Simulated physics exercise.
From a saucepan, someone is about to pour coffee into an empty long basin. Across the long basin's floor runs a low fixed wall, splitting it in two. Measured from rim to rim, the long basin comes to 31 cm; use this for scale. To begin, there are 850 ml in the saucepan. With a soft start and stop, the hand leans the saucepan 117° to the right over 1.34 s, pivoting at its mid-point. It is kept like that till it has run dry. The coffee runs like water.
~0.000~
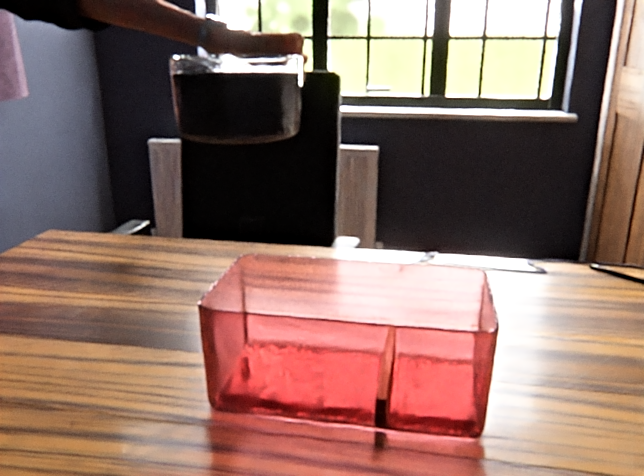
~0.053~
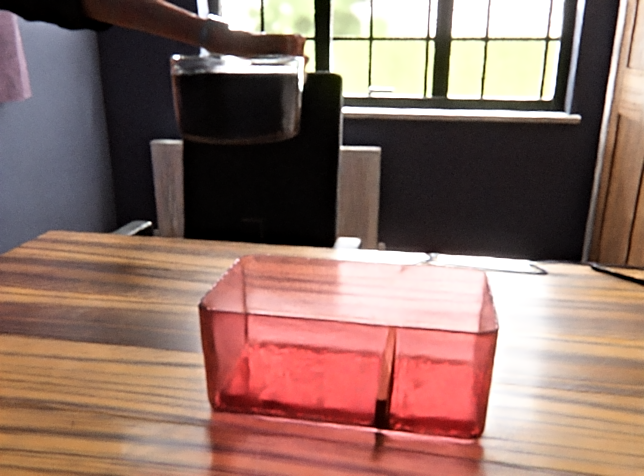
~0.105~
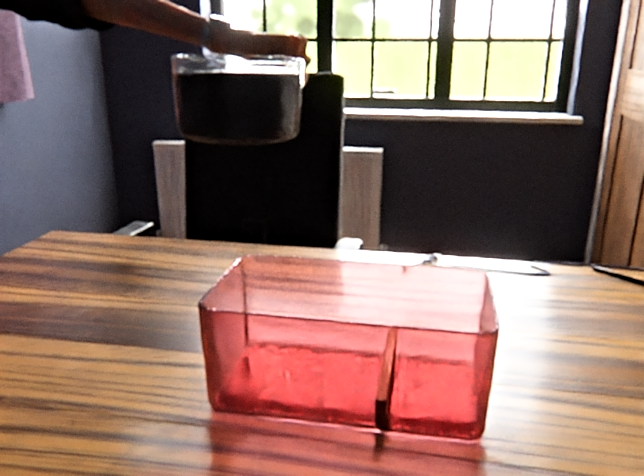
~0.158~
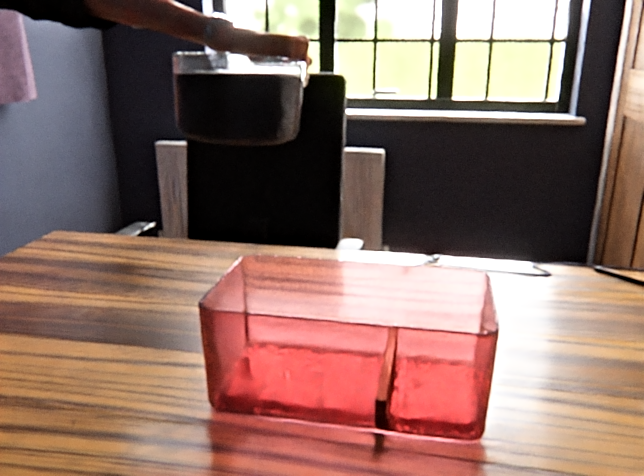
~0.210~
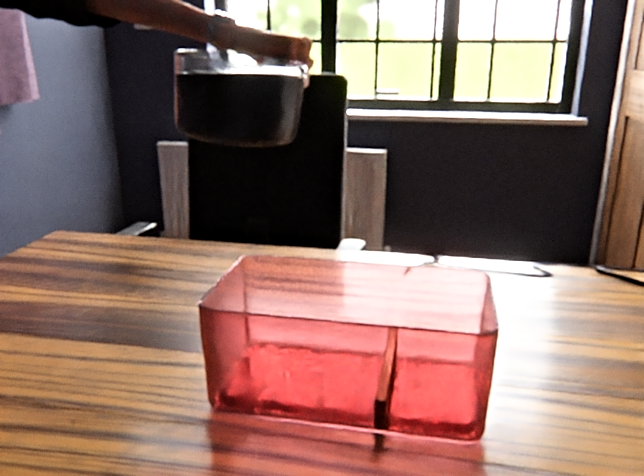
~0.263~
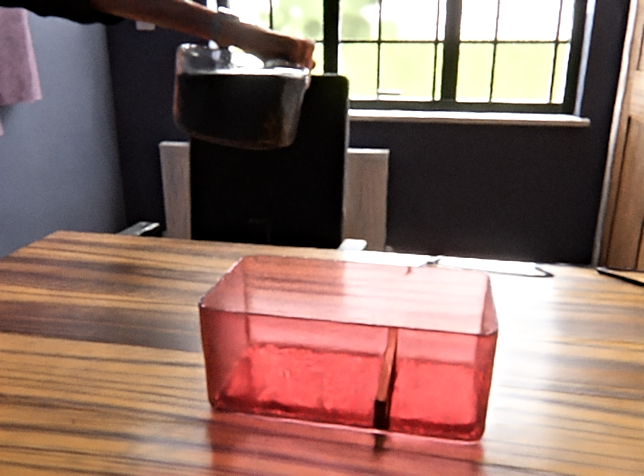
In a room with dark walls and a bright, black-framed window, the view looks level across a striped brown wooden table towards a black-backed chair. A translucent red basin, split in two by an upright wall, sits on the table, while a hand at upper left holds a clear-sided saucepan of dark coffee. The hand slowly leans the saucepan slightly to the right, and the camera barely shifts.
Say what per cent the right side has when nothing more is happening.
It has about 45 per cent.
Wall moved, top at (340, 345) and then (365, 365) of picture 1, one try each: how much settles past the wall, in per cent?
Some 80 in a hundred, then some 55 in a hundred.
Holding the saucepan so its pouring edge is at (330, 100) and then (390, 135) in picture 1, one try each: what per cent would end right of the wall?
Try 1: Approx. 60 %; try 2: Approx. 70 %.
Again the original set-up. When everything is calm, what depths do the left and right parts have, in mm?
I'd expect close to 14 mm on the left and close to 24 mm on the right.
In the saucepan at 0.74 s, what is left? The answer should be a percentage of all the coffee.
At that time about 56 in a hundred parts are still held.
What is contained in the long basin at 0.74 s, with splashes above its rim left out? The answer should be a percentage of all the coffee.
10 %, more or less.
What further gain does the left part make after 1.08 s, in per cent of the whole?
I'd say near 18 percent.
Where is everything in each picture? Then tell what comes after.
In the first frame, it leans 0°; its right rim is at (299, 60); the coffee meets the walls at (181, 69) and (297, 70); the long basin's rim runs from (221, 279) to (493, 300); the wall's top is at (387, 361).
In the second frame, it leans 0°; its right rim is at (299, 61); the coffee meets the walls at (182, 70) and (298, 71).
In the third frame, it leans 2°; its right rim is at (300, 63); the coffee meets the walls at (183, 69) and (300, 72).
In the fourth frame, it leans 4°; its right rim is at (302, 66); the coffee meets the walls at (184, 69) and (300, 72).
In the fifth frame, it leans 7°; its right rim is at (303, 70); the coffee meets the walls at (186, 70) and (302, 73).
In the sixth frame, it leans 11°; its right rim is at (305, 74); the coffee meets the walls at (188, 71) and (305, 73).
After 0.74 s the tilt is 68° and 56 per cent is still to pour, 7 is left of the wall and 3 right of it.
After 1.08 s the tilt is 107° and 7 per cent is still to pour, 35 is left of the wall and 44 right of it.
After 1.45 s the tilt is 117° and 0 per cent is still to pour, 54 is left of the wall and 45 right of it.
After 1.84 s the tilt is 117° and 0 per cent is still to pour, 53 is left of the wall and 45 right of it.
In the end 53 per cent lies left of the wall, 45 right of it and 1 outside.
